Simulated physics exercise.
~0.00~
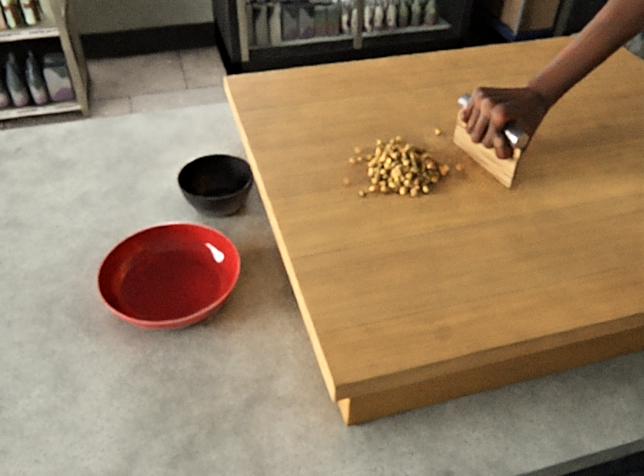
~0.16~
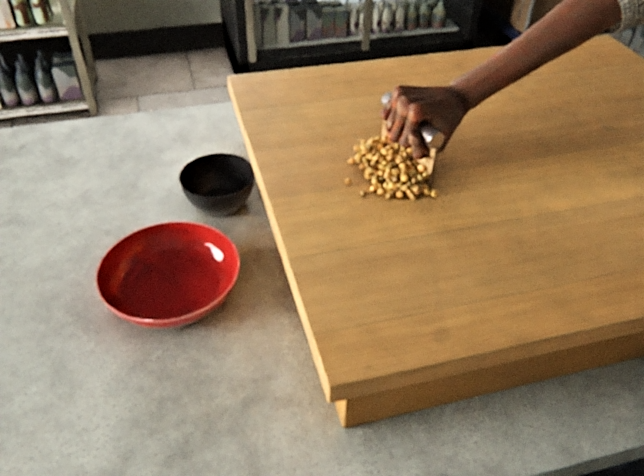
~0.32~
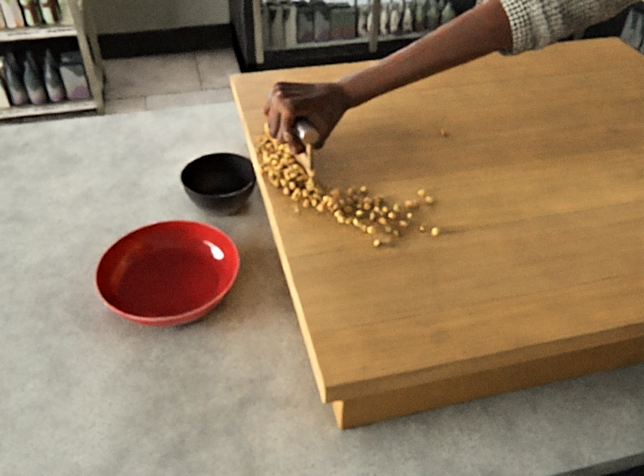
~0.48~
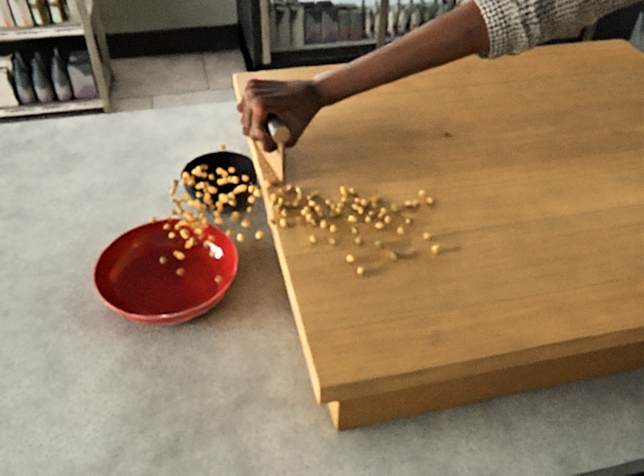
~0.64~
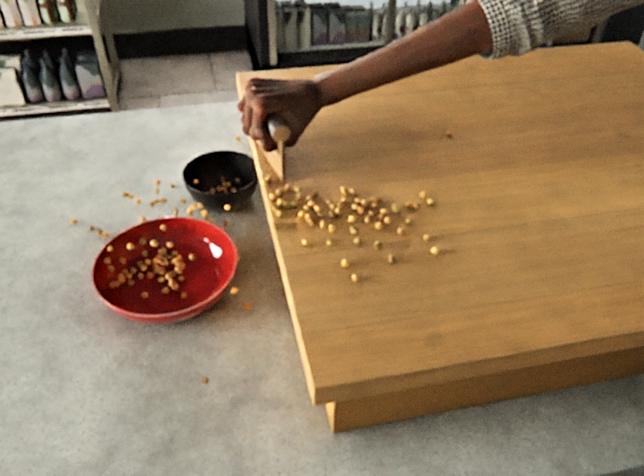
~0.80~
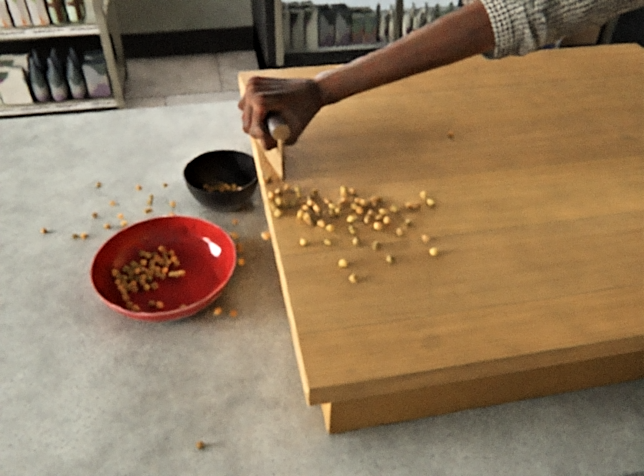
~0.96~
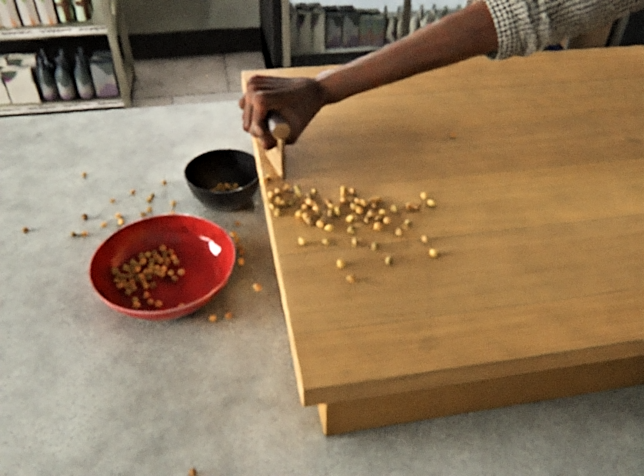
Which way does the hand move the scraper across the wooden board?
The hand moves the scraper to the left, toward the edge of the board beside the bowls.
